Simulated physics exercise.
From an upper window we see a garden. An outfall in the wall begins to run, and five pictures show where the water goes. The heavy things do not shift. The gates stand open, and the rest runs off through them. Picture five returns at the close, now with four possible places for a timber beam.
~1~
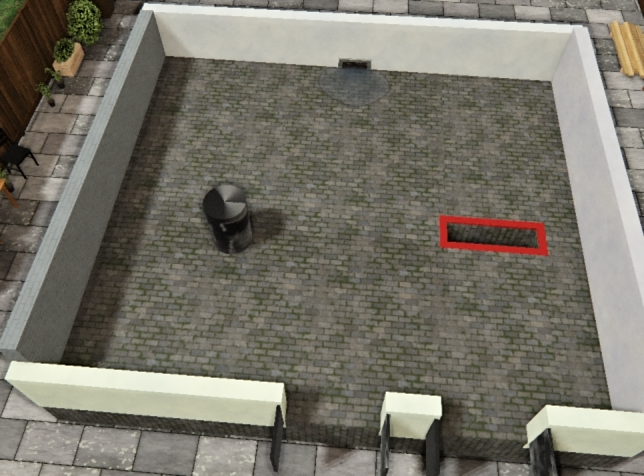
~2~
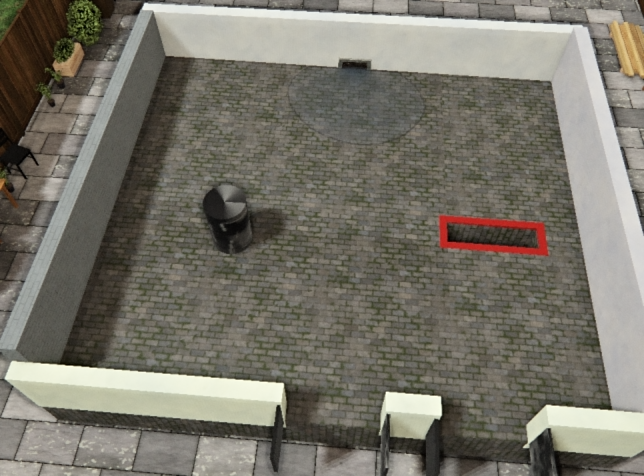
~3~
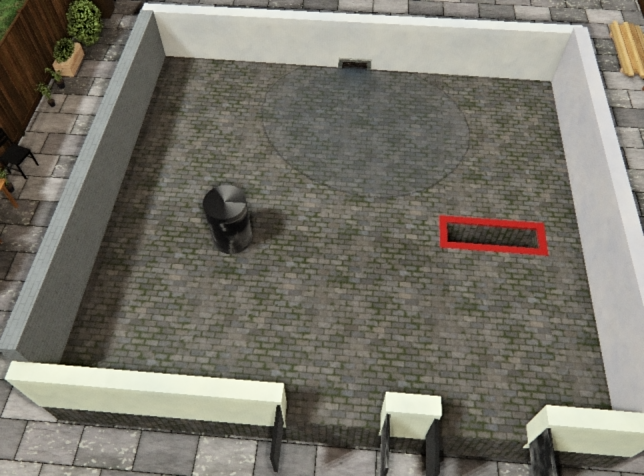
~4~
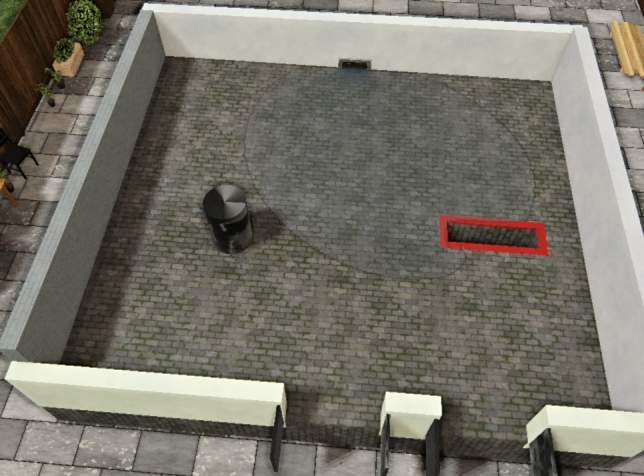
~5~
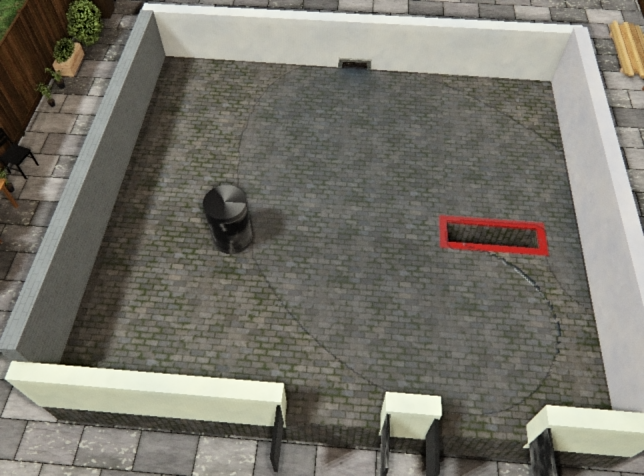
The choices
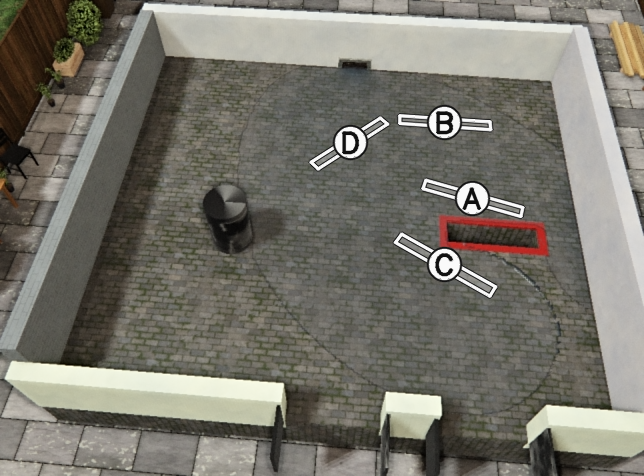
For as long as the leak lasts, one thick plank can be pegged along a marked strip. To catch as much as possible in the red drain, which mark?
C works best here.
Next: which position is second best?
The answer is B.
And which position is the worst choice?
A it is.
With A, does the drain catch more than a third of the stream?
No, it does not.
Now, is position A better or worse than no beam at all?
It is worse.
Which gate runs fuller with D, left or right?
The right gate.
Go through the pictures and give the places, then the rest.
Outfall at (355, 64); red drain at (493, 235); open gate at (478, 421); open gate at (334, 408); front seen at (351, 101), 2 % of the ground wet; red drain still dry, in the first picture.
Front seen at (374, 140), 8 % of the ground wet; red drain still dry, in the second picture.
Front seen at (400, 191), 18 % of the ground wet; red drain still dry, in the third picture.
Front seen at (451, 266), 32 % of the ground wet; red drain taking water, in the fourth picture.
Front seen at (535, 370), 51 % of the ground wet; red drain taking water, in the fifth picture.
On the marked copy, A from (424, 184) to (521, 211); B from (399, 119) to (490, 125); C from (398, 238) to (492, 291); D from (314, 165) to (383, 121).
For position A, about 13 % of the stream goes into the red drain, about 86 % out by the gates.
For position B, about 27 % of the stream goes into the red drain, about 73 % out by the gates.
For position C, about 38 % of the stream goes into the red drain, about 61 % out by the gates.
For position D, about 19 % of the stream goes into the red drain, about 80 % out by the gates.
